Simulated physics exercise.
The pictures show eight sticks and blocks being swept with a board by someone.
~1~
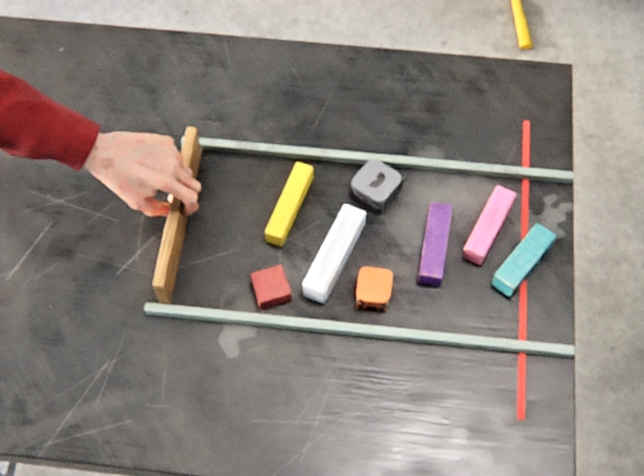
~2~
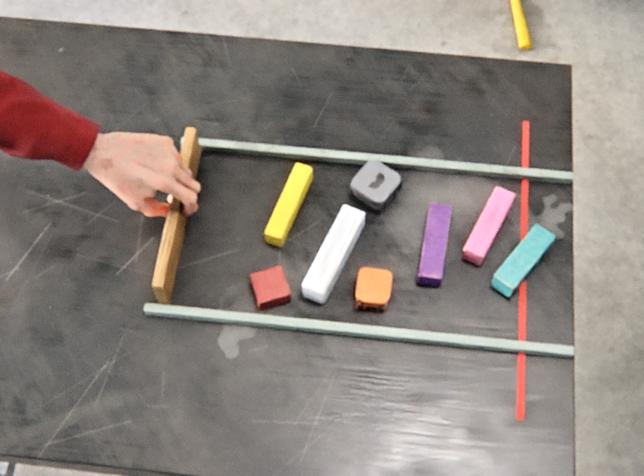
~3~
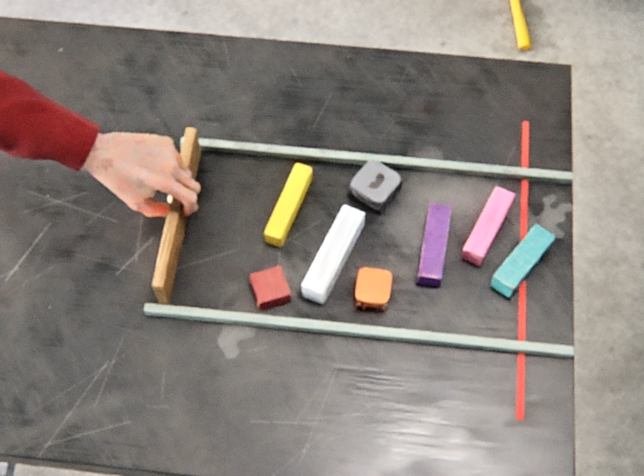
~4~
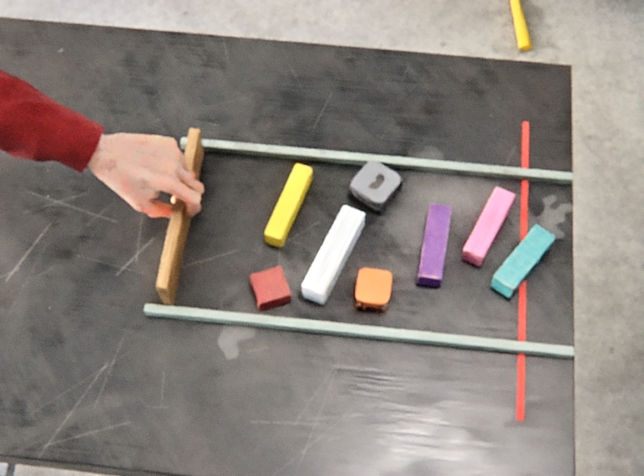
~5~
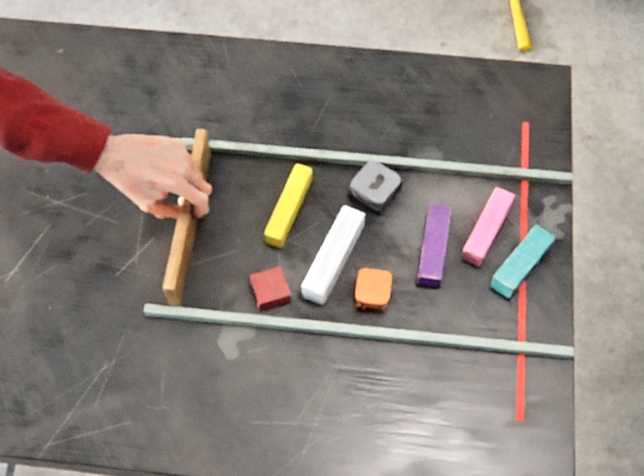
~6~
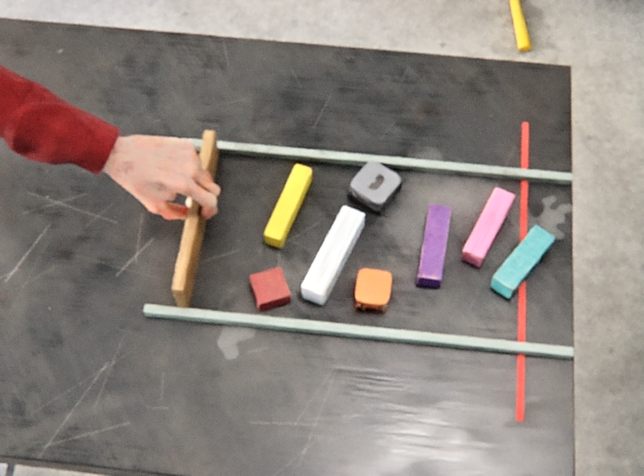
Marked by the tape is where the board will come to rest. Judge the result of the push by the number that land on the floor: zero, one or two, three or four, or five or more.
The number that land on the floor is three or four.
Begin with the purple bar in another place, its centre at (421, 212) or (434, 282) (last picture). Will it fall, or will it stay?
Well, in the first try it leaves the top, and in the second it leaves the top.
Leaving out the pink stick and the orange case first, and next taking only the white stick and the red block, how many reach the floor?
Count of fallen: 2 / 2.
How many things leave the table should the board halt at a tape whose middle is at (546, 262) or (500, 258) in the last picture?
Counts per try: 6 and 2.
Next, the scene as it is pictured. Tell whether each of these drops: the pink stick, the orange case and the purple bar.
Pink stick: Ends up off; orange case: Ends up off; purple bar: Ends up off.
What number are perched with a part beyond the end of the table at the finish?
The figure is 2.
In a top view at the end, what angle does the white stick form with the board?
I'd put it at about 10°.
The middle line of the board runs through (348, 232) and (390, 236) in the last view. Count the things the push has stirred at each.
That gives 6 for the first and 7 for the second.
Soon after, none off yet; turquoise bar at rest near (523, 262); pink stick at rest near (488, 227); purple bar at rest near (434, 245).
After that, none off yet; turquoise bar at rest near (523, 262); pink stick displaced a little near (502, 223); purple bar displaced a little near (464, 245).
And then, none off yet; turquoise bar displaced about its own width near (577, 270); pink stick displaced about its own width near (550, 218); purple bar displaced about its own width near (532, 247).
In the end, the number that fall off is three or four; gone, orange case, purple bar, pink stick and turquoise bar.
